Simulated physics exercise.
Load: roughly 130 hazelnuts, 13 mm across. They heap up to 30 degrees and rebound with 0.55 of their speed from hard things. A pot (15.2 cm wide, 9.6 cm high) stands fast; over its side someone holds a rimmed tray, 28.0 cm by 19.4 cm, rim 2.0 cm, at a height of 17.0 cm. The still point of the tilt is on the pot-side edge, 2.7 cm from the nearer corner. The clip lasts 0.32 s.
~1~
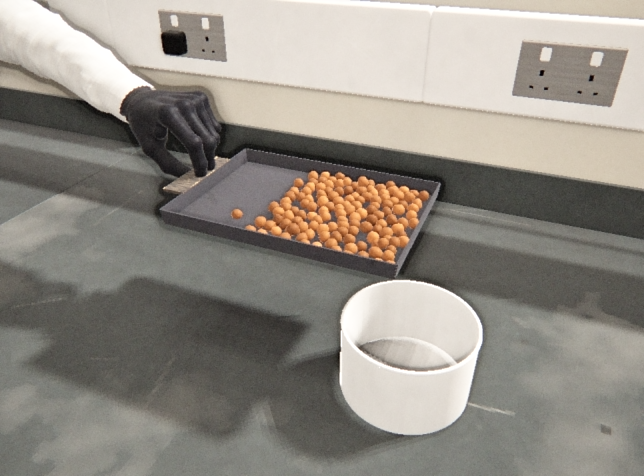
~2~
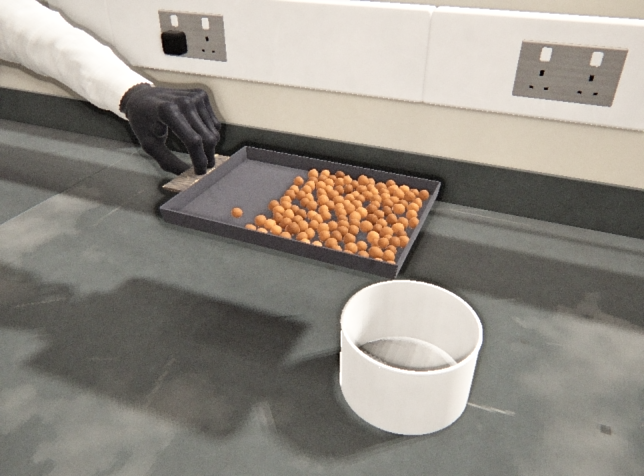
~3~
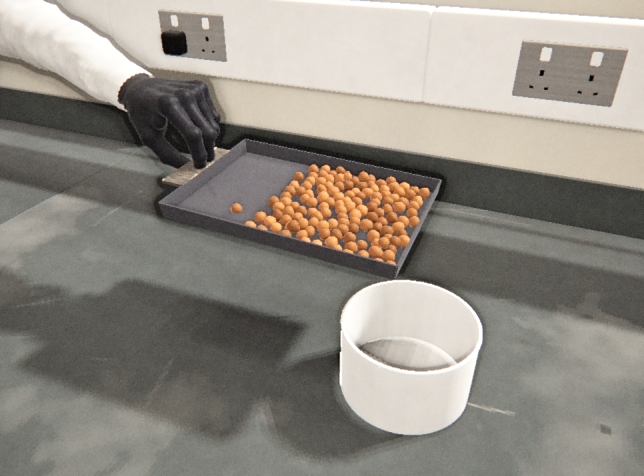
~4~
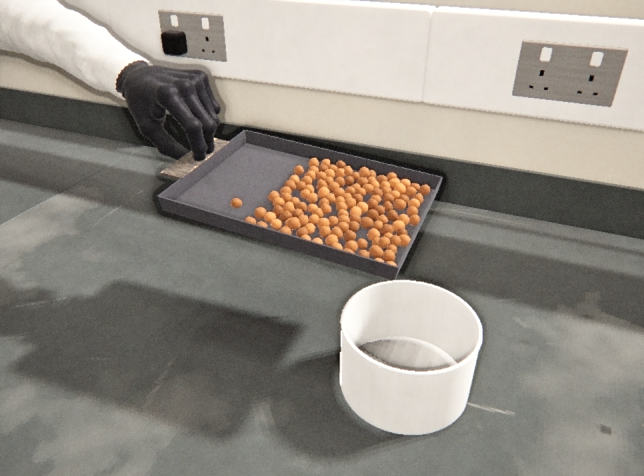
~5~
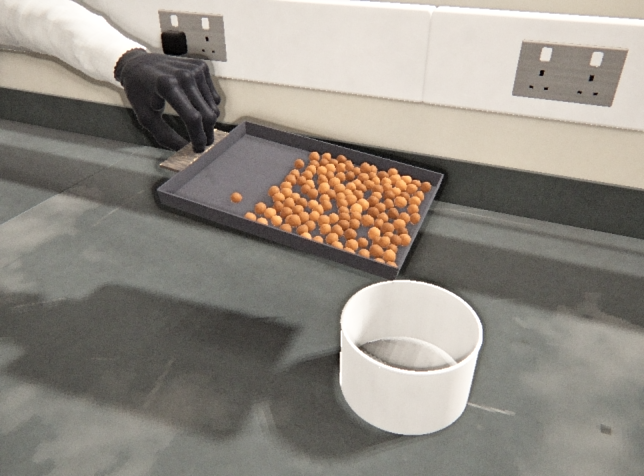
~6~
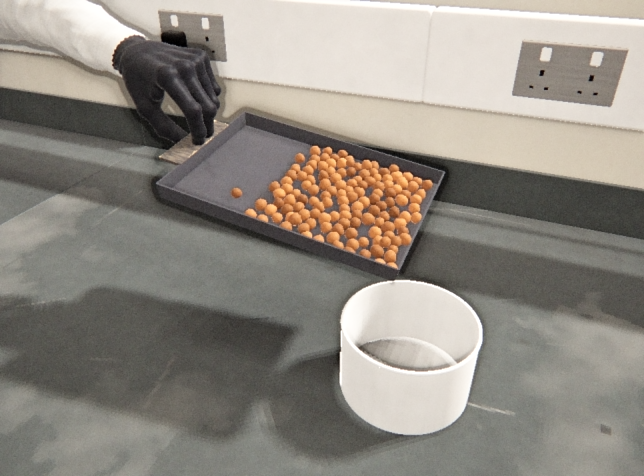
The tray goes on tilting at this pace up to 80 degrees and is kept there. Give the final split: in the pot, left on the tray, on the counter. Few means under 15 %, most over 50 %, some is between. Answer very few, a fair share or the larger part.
In the pot: Very few; left on the tray: The larger part; on the counter: Very few.
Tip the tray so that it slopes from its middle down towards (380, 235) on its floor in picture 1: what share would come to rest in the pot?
About 0 per cent.
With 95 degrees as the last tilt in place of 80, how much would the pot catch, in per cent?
In that case some 70 per cent.
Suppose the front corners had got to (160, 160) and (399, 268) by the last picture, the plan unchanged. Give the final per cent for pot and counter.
Pot 0, counter 0.
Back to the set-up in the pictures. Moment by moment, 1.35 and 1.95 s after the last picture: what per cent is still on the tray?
About 100, 100.
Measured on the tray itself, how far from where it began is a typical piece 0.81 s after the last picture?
Some 2 cm.
Then, 0.81 s after the last picture, tilt 43 degrees; the tray holds 100 %, the pot 0 %.
Then, 1.35 s after the last picture, tilt 64 degrees; the tray holds 100 %, the pot 0 %.
Then, 1.95 s after the last picture, tilt 80 degrees; the tray holds 100 %, the pot 0 %.
In the end, pot 0 %, tray 100 %, counter 0 %.
